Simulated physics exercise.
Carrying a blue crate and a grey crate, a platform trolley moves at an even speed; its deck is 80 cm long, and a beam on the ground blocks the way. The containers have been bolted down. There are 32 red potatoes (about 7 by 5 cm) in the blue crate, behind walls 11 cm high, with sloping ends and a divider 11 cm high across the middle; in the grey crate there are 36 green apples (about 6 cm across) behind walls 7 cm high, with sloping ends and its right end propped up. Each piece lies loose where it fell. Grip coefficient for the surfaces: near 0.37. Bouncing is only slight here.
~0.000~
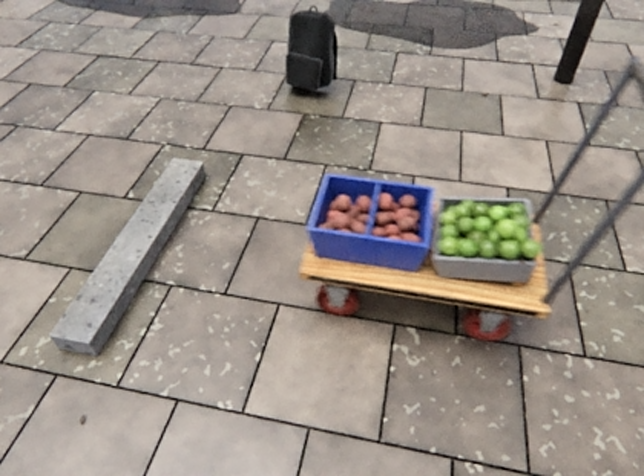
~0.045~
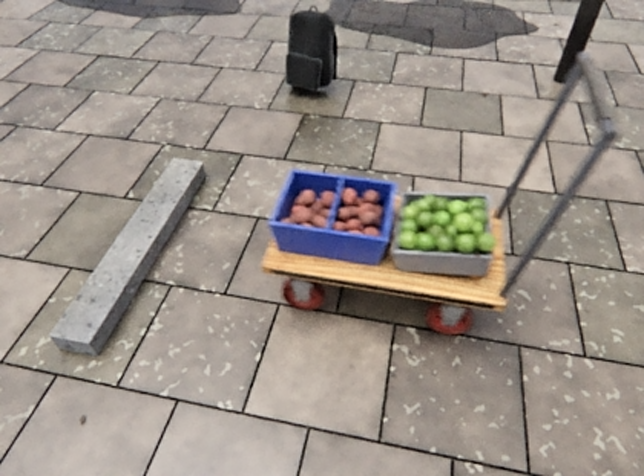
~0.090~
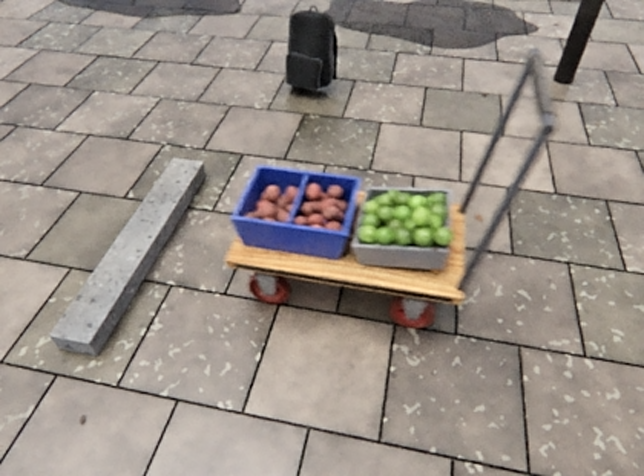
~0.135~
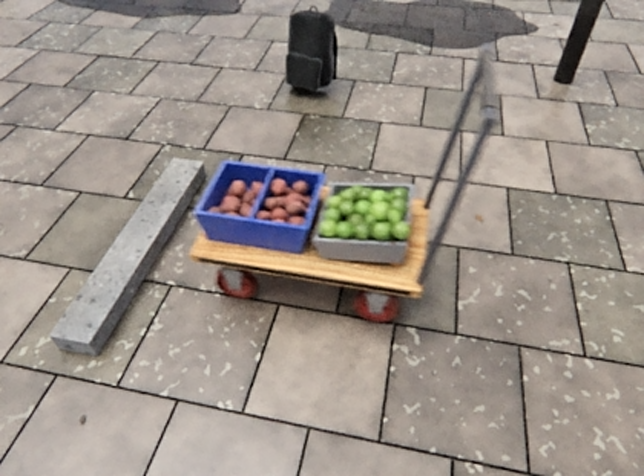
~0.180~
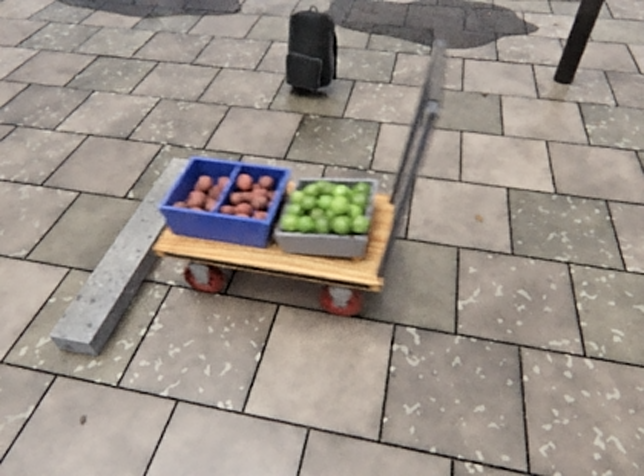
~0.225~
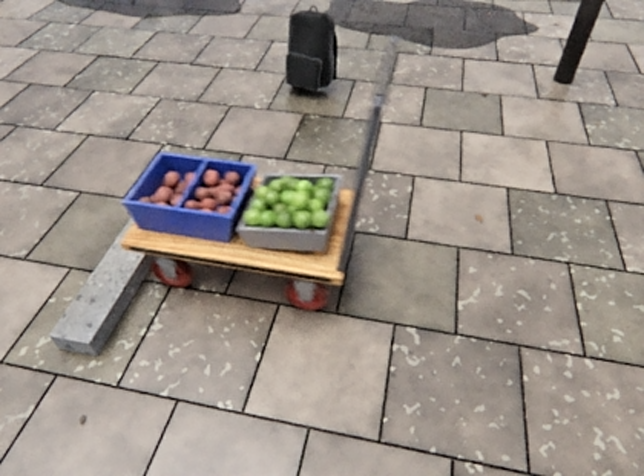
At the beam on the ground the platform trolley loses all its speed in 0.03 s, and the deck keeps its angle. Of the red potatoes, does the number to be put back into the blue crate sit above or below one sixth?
It sits below one sixth.
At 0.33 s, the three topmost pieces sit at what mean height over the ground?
Their middles average near 52 cm high.
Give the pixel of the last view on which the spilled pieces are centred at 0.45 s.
Estimated centre: About (199, 176).
After 0.23 s, contact.
After 0.33 s, the blue crate has all 32 and the grey crate is down by 5 of 36.
After 0.45 s, the blue crate has all 32 and the grey crate is down by 13 of 36.
After 0.68 s, the blue crate has all 32 and the grey crate is down by 14 of 36.
Final count (at 1.18 s), the blue crate has all 32 and the grey crate is down by 14 of 36. Asked share, 0 of 32, 0 per cent.
